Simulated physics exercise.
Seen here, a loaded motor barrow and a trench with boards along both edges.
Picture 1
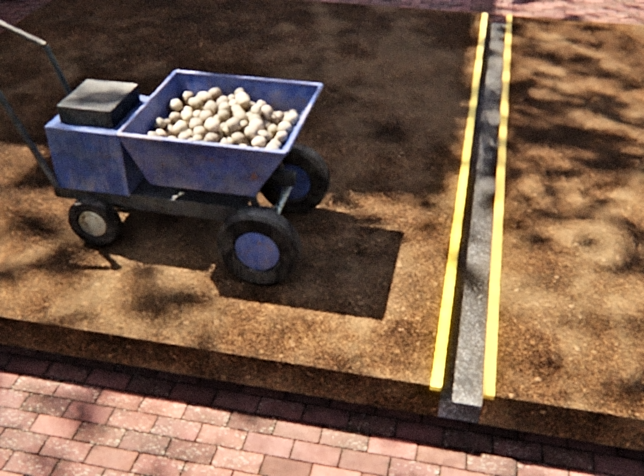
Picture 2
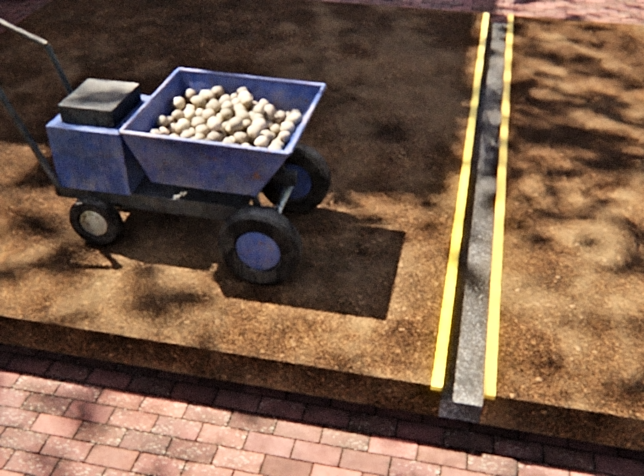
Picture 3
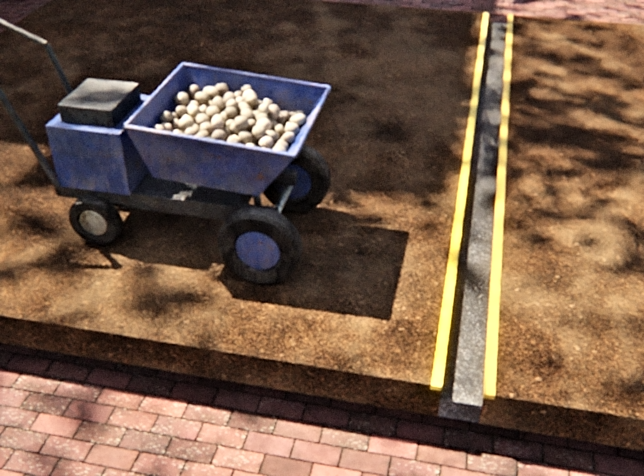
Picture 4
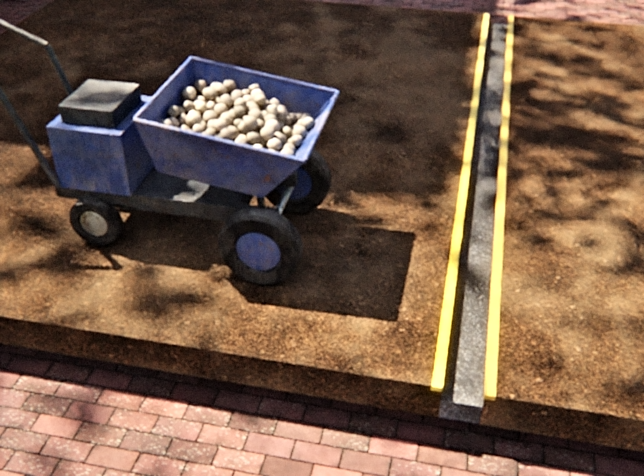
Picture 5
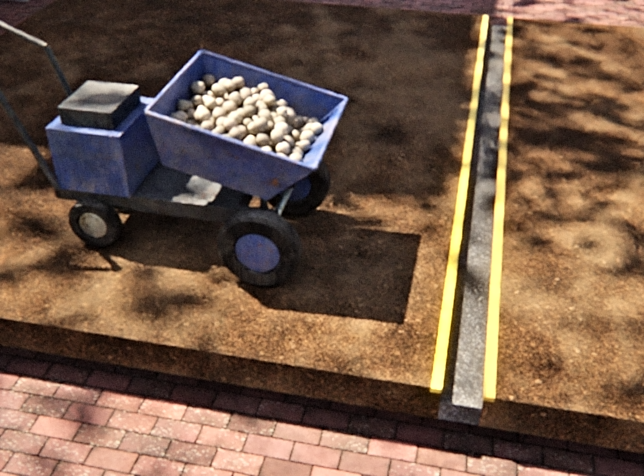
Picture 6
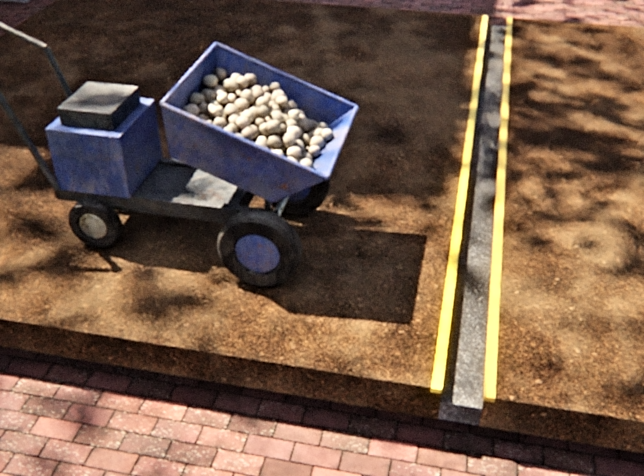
To begin with, a blue motor barrow heaped with pale, rounded pebbles stands on brown ground, left of a narrow trench edged with yellow boards. Its skip then tilts gradually toward the right, the back rising and the front lip dipping, until it slants clearly with the pebbles still inside.
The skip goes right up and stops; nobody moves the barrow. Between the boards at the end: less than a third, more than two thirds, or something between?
The trench ends with under a third of it.
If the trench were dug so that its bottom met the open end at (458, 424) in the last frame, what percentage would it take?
Some 30 per cent.
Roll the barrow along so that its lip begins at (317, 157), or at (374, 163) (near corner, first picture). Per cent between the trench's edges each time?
In turn 30 and 40 in a hundred.
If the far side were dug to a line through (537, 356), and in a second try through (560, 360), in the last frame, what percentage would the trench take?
The first gives 30 %, the second 30 %.
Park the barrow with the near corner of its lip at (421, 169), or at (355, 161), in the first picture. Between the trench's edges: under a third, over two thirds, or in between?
In turn: Less than a third; in the middle band.
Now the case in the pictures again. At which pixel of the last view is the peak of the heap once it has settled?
At about (409, 229).
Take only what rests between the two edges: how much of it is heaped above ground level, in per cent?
Roughly 40 in a hundred.
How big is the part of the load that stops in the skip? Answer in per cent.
Near 5 %.
Shortly afterwards, skip tipped steeply; the whole lot in the skip.
Next, skip tipped right over; the bulk in the skip; near a quarter short of the trench; only a few in or heaped over the trench; only a few falling.
Some moments later, skip tipped right over; near a quarter in the skip; near half short of the trench; near a quarter in or heaped over the trench; only a few beyond it.
In the end, skip tipped right over; a little in the skip; near two thirds short of the trench; near a quarter in or heaped over the trench; a little beyond it.
